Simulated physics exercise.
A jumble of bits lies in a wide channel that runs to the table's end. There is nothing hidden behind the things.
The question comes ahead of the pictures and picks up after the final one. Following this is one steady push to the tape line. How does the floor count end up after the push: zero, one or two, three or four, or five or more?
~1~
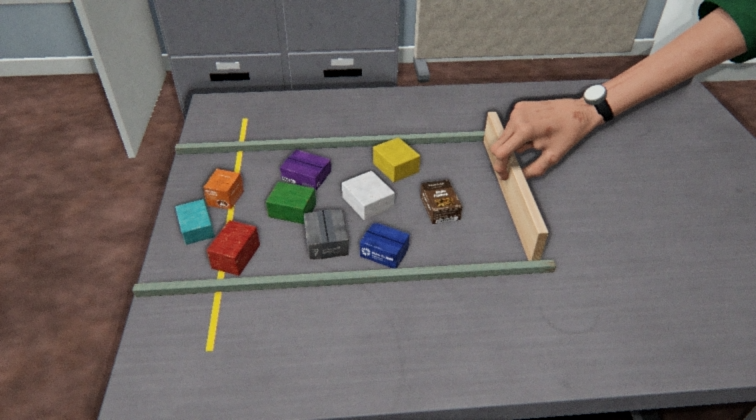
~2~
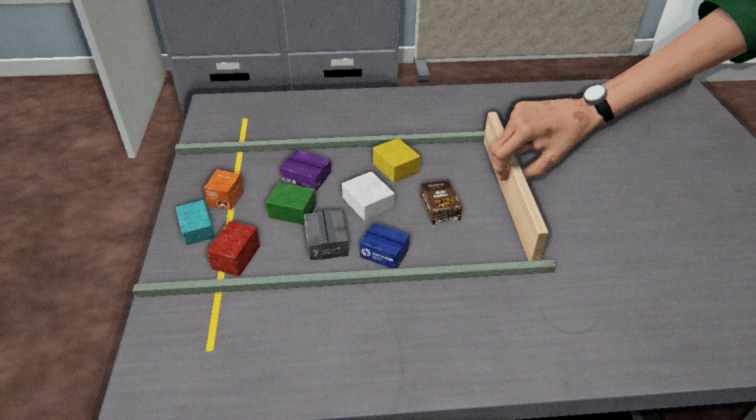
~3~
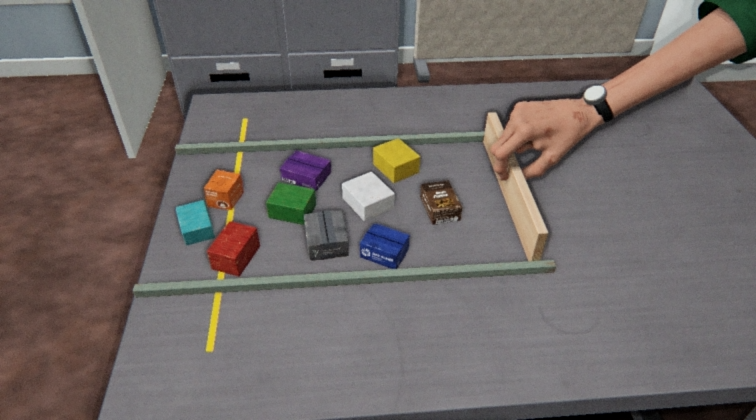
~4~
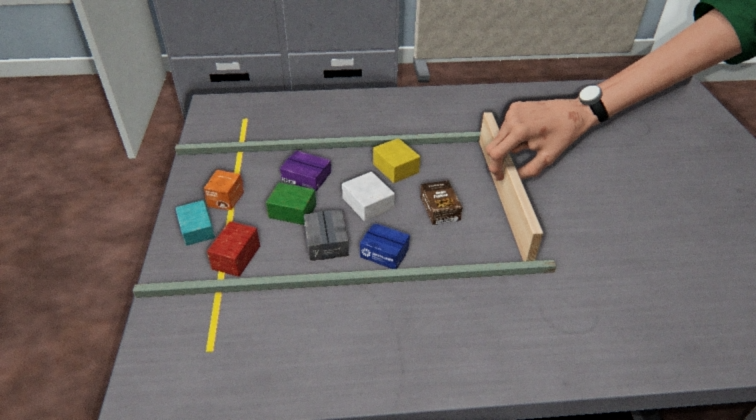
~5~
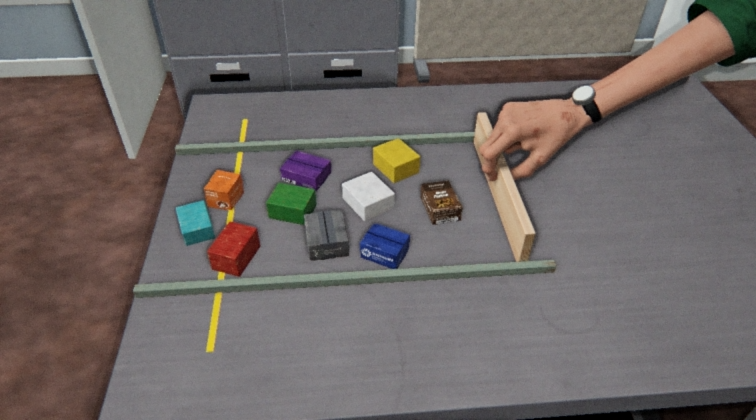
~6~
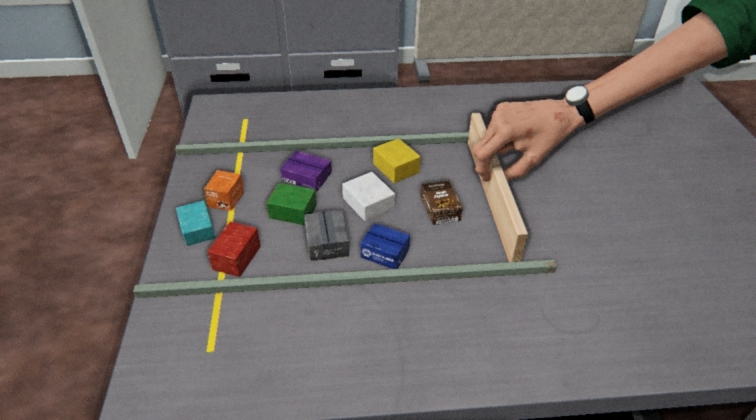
The tally of drops is above two and under five.
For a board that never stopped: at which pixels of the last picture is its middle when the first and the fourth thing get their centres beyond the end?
At (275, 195) for the first, at (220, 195) for the fourth.
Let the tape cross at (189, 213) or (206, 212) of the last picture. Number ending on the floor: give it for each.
The first gives 7 and the second gives 6.
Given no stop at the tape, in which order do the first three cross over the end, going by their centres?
In sequence: The turquoise block, the orange box and the green block.
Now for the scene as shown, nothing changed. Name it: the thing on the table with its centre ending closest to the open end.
Ending up nearest is the red block.
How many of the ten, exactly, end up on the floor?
Exactly 3.
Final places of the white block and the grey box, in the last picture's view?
Approximately (184, 194) for one, approximately (180, 237) for the other.
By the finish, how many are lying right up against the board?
It touches 3.
Early on, none off yet; turquoise block at rest near (196, 223); orange box at rest near (225, 190); red block at rest near (235, 249).
A while later, none off yet; turquoise block travelled about its own width near (146, 233); orange box travelled about its own width near (184, 189); red block travelled about its own width near (185, 257).
Finally, the number that fall off is three or four; lost, green block, orange box and turquoise block.
